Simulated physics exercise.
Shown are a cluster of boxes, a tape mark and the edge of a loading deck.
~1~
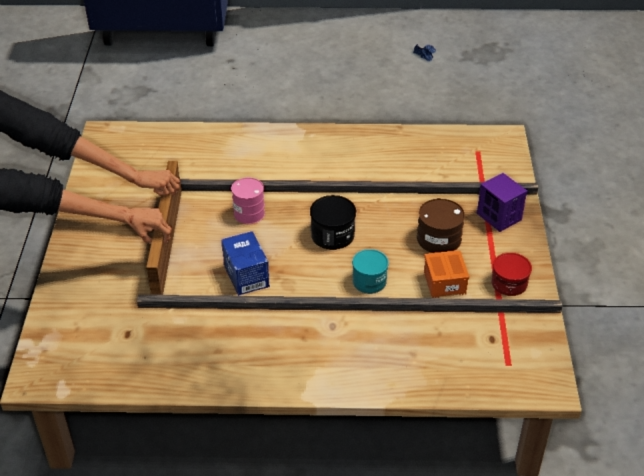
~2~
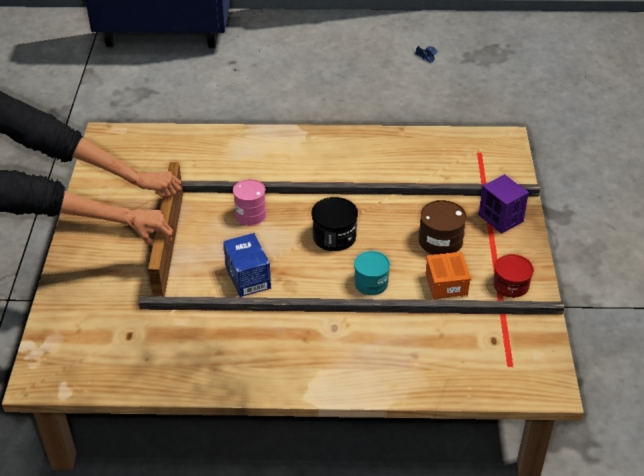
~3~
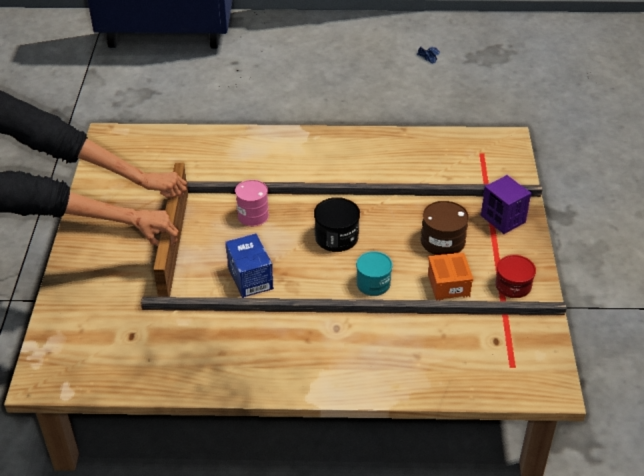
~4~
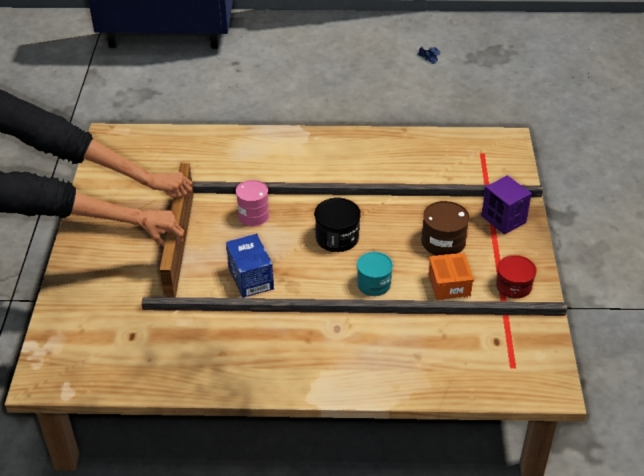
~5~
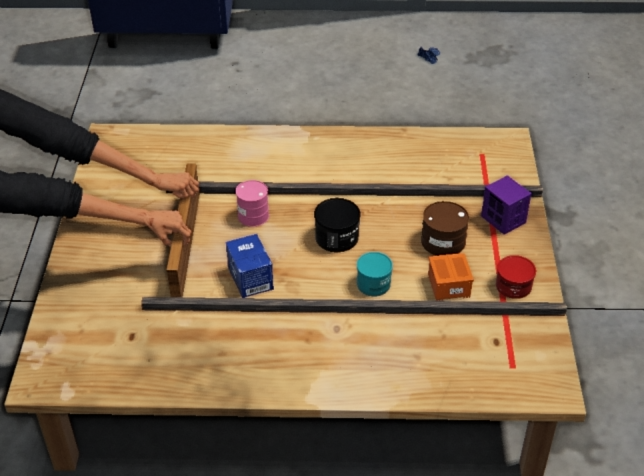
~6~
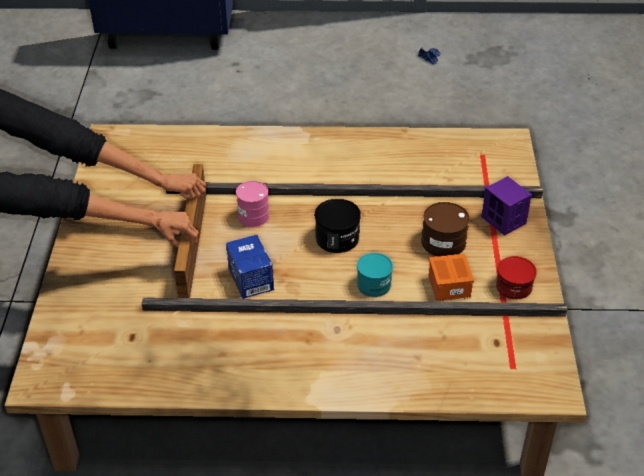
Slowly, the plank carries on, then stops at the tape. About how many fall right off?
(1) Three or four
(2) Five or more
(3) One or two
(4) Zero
(1) Three or four.
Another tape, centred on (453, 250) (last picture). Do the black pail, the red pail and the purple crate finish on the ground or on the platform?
The black pail remains up; the red pail comes down; the purple crate survives.
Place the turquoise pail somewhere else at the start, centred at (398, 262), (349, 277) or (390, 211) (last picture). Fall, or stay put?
It keeps its place, then keeps its place, then keeps its place.
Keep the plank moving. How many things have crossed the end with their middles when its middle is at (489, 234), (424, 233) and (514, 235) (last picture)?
3, 0 and 5.
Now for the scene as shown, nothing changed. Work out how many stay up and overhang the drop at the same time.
That'd be 2.
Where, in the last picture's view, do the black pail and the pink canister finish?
Positions - first (519, 232), then (508, 203).
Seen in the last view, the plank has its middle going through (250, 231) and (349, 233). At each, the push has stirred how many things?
The count reaches 2 first and 4 second.
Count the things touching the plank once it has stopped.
My count gives 3.
Early on, none off yet; red pail at rest near (516, 278); purple crate at rest near (506, 206); orange tote at rest near (450, 278).
A while later, none off yet; red pail moving near (520, 278); purple crate at rest near (506, 206); orange tote travelled about its own width near (483, 279).
Finally, the number that fall off is three or four; lost, brown canister, orange tote and red pail.
